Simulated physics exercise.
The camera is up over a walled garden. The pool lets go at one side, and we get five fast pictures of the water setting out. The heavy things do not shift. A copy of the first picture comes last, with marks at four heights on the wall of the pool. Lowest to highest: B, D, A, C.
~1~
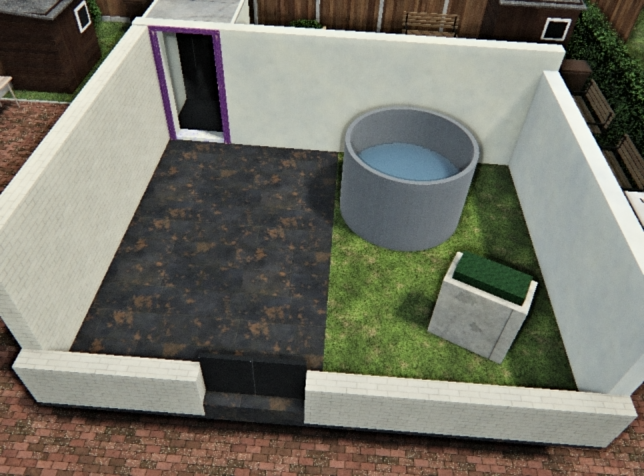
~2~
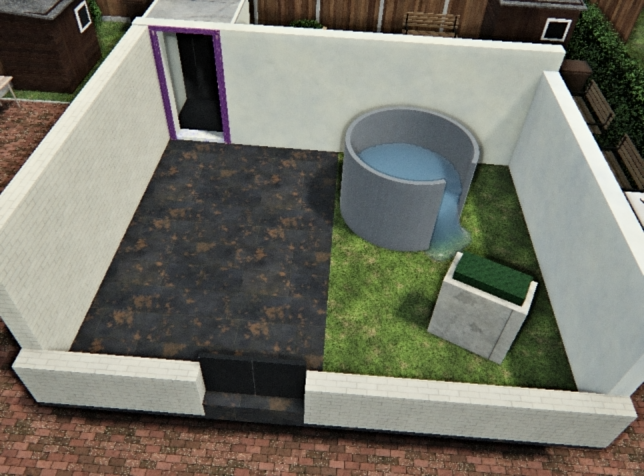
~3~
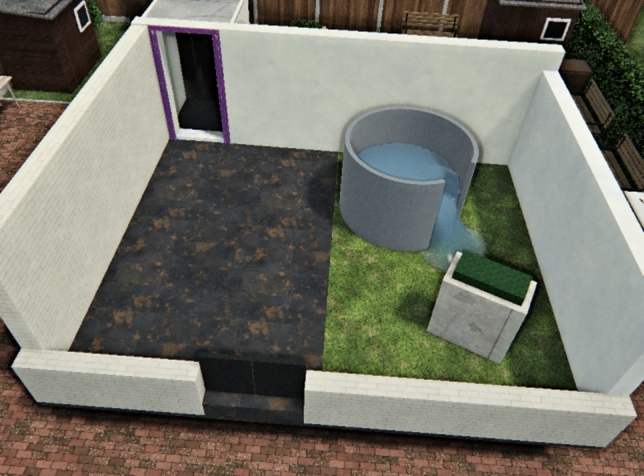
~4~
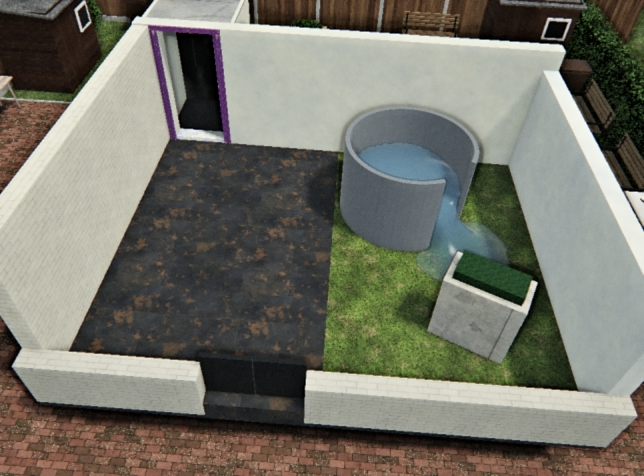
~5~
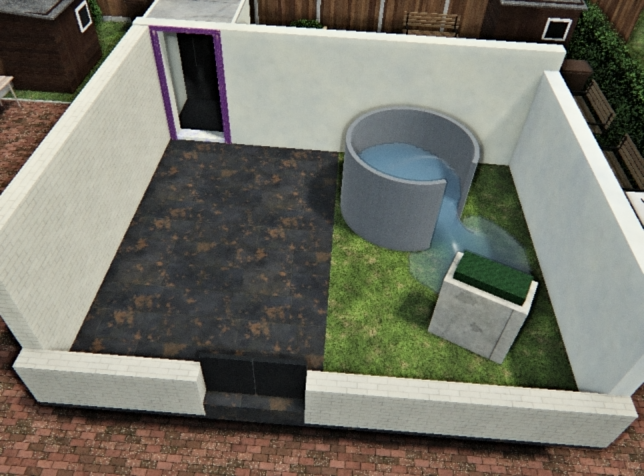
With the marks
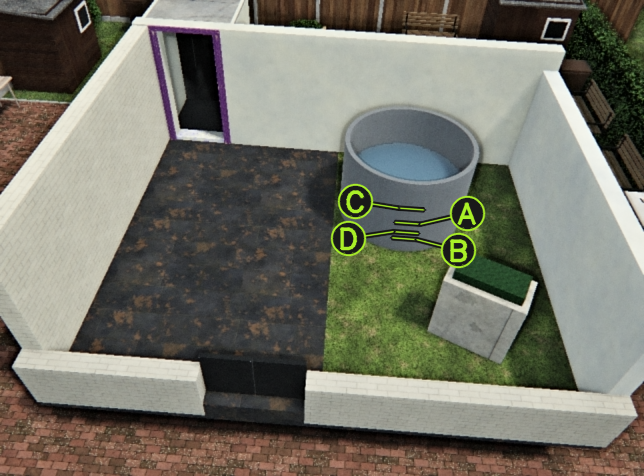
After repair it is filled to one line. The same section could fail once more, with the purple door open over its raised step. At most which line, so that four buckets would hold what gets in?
I would pick mark C.
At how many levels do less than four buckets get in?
All of the four.
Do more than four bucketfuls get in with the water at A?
No.
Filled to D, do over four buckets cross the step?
No.
On the marked copy, A at (407, 223); B at (404, 238); C at (410, 209); D at (405, 232); from the bottom up B, D, A, C.
For mark A, nothing gets over.
For mark B, nothing gets over.
For mark C, a bucket or two gets in.
For mark D, nothing gets over.
